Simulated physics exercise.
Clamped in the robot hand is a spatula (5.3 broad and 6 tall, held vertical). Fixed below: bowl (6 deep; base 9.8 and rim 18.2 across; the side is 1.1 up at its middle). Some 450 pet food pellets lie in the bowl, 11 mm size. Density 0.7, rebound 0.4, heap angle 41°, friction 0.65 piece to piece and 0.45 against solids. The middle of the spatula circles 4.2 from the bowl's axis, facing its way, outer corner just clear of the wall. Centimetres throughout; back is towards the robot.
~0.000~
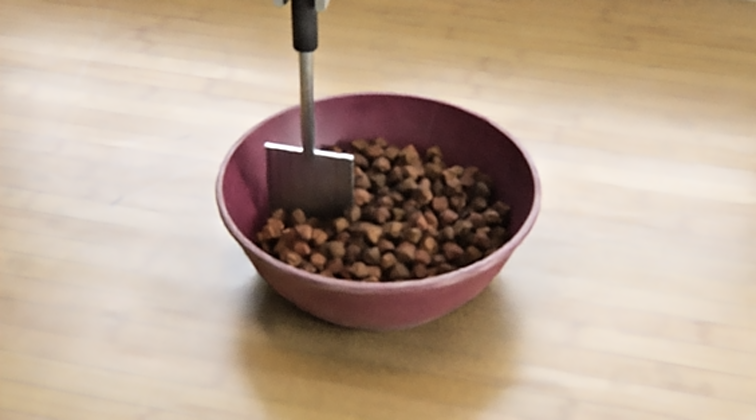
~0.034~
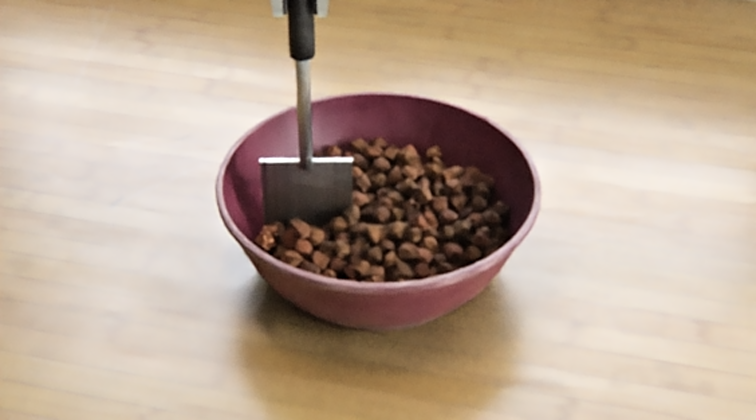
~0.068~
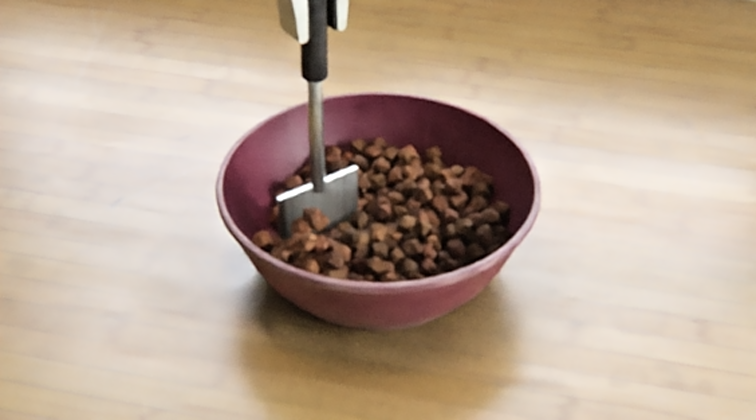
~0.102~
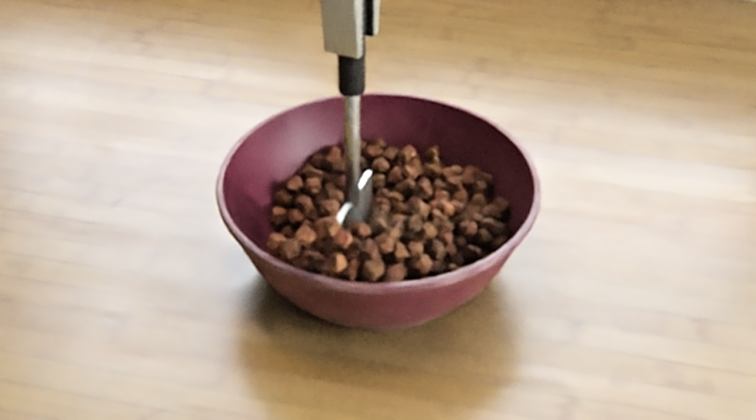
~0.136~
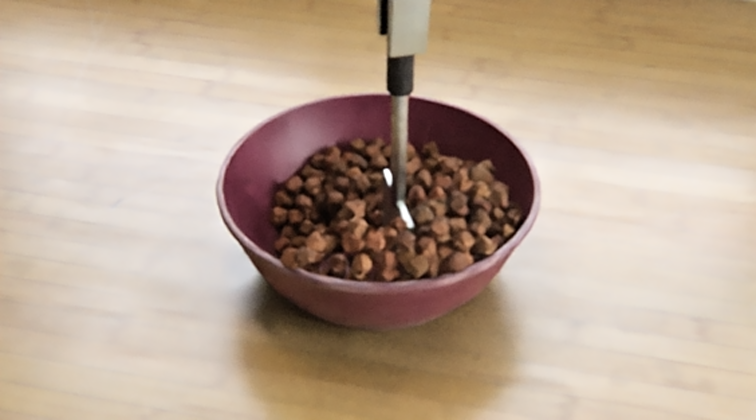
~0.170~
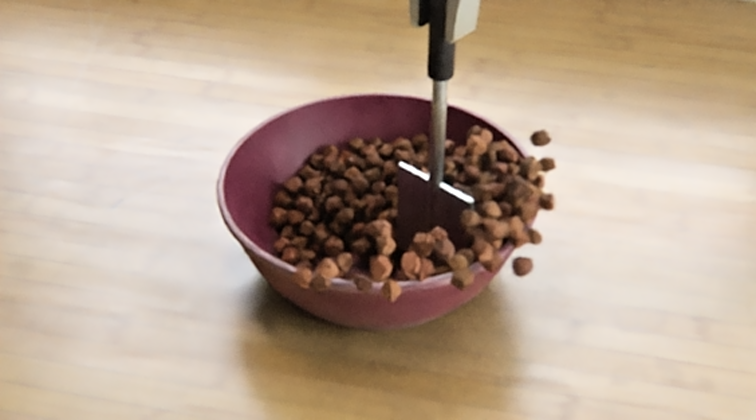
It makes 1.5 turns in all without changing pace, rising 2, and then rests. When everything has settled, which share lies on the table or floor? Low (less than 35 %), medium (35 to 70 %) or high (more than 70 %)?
Share on the table or floor: Medium (35 to 70 %).
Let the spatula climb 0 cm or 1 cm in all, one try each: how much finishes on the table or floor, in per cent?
About 60 and 50 per cent.
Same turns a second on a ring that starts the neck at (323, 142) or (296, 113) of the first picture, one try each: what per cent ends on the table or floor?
Some 35 and 35 per cent.
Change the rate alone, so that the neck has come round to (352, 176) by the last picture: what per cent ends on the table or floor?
Some 25 per cent.
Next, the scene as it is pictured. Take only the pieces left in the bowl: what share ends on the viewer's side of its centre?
About 55 per cent.
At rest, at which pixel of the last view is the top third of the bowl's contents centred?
Near (414, 253).
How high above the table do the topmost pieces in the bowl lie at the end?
Roughly 4.5 cm.
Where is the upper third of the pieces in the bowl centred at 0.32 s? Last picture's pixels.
Around (320, 129).
By 0.32 s, 299° round, highest piece 11 above the table; 320 in the bowl, 48 on the table or floor, 81 in flight or on the tool.
By 0.46 s, 86° round, highest piece 10 above the table; 248 in the bowl, 159 on the table or floor, 42 in flight or on the tool.
By 0.74 s, 180° round, highest piece 5 above the table; 231 in the bowl, 218 on the table or floor.
By 1.44 s, 180° round, highest piece 5 above the table; 231 in the bowl, 218 on the table or floor.
Final count, 231 in the bowl, 218 on the table or floor. That is 49 % on the table or floor.
